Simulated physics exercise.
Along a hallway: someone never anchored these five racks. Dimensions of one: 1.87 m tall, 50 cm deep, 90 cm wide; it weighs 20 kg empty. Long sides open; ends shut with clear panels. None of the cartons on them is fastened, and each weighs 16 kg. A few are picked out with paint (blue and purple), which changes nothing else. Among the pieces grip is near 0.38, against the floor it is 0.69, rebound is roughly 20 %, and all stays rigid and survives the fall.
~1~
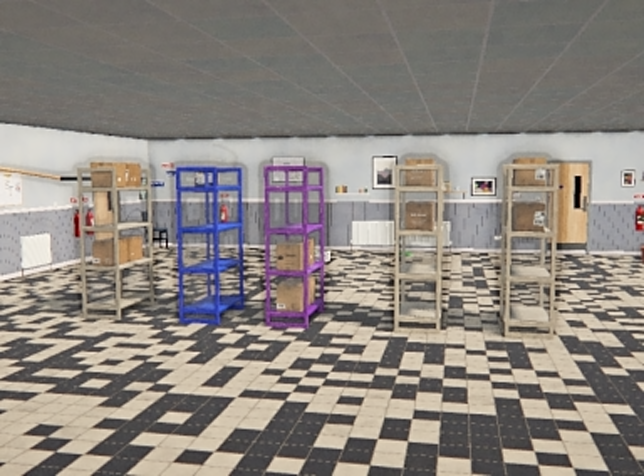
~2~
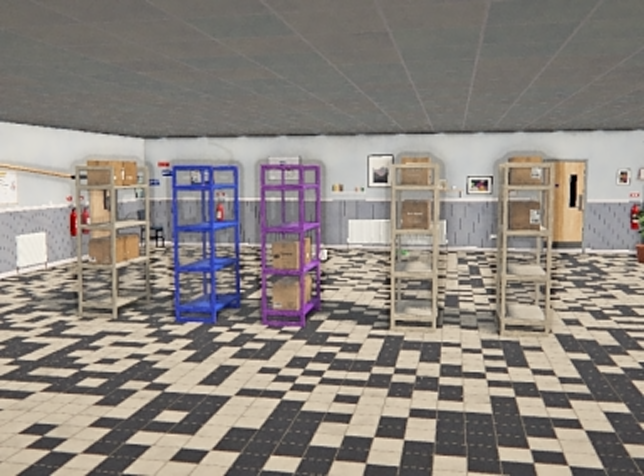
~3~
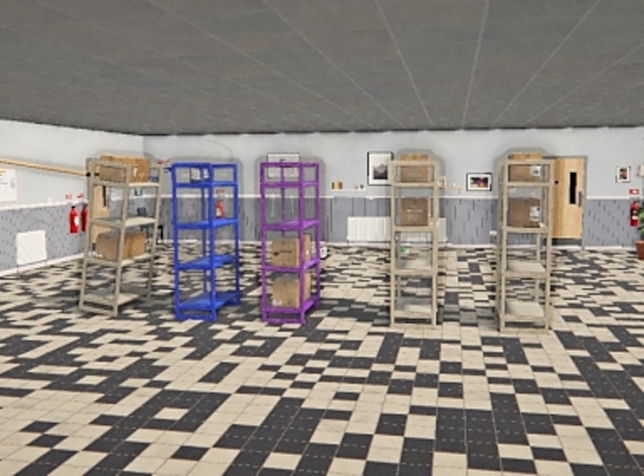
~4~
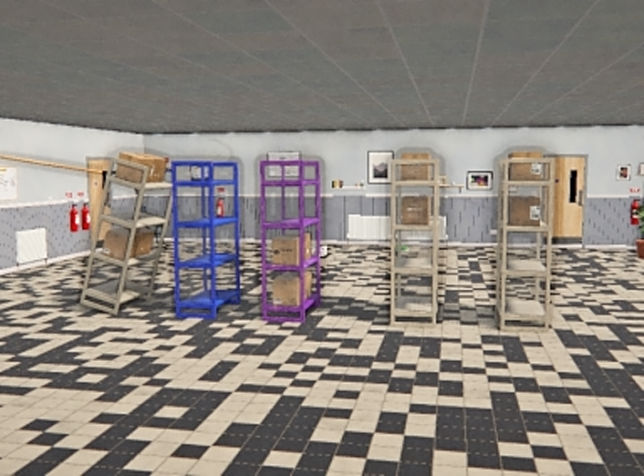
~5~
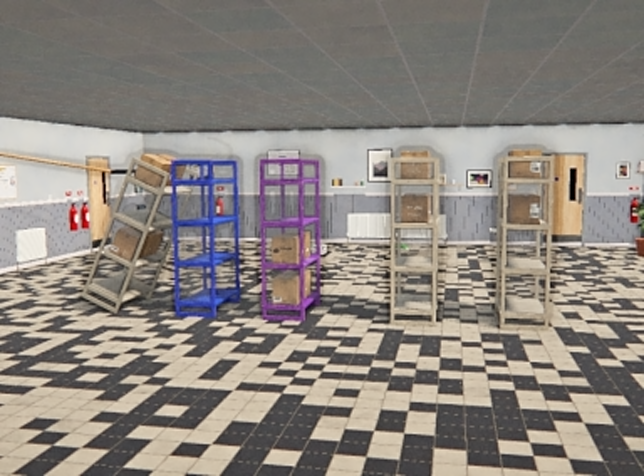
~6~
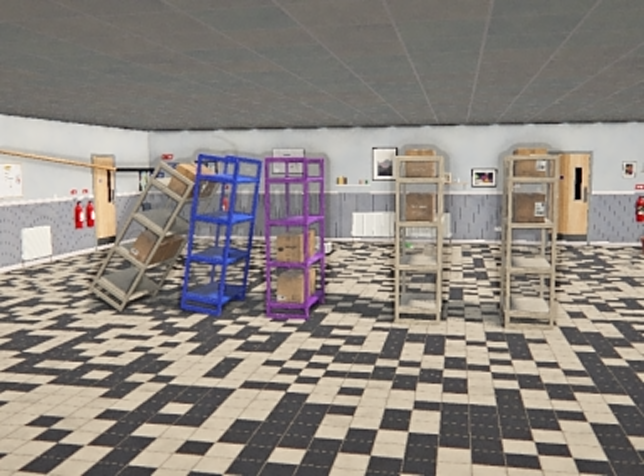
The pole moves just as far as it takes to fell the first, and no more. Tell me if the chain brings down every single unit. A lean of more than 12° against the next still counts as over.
Survivors remain.
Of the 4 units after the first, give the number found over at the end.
I count 2 of them.
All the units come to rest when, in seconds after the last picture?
That comes at about 2.0 s.
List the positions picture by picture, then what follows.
In the first picture (each place is the centre of the face we see best), pole end (61, 179) 18 cm from the first unit; blue unit (197, 246); purple unit (286, 248); the others all in place.
In the second picture, pole end (72, 177) pushing; purple unit (282, 246).
In the third picture, pole end (87, 175) pushing; purple unit (282, 244); the others all in place.
In the fourth picture, pole end (103, 173) pushing; purple unit (282, 242); the others all in place.
In the fifth picture, pole end (112, 172) stopped; purple unit (282, 241); the others all in place.
In the sixth picture, pole end (117, 170) stopped; blue unit (209, 236) tilted 9°; purple unit (286, 239); one has shifted.
Then, 0.25 s later than the last frame, 4 cartons spilt or dropped; 1 of the 4 other units over; blue unit tilted 21°; purple unit tilted 4°.
Then, 0.77 s later than the last frame, 4 cartons spilt or dropped; 2 of the 4 other units over; blue unit tilted 38°; purple unit tilted 27°.
Then, 1.27 s later than the last frame, 6 cartons spilt or dropped; 2 of the 4 other units over; blue unit tilted 43°; purple unit tilted 33°.
When it is over, 8 cartons spilt or dropped; 2 of the 4 other units over; blue unit tilted 44°; purple unit tilted 34°. Two left standing. In pixels of the last frame, middles, blue unit near (275, 242), purple unit near (342, 237).
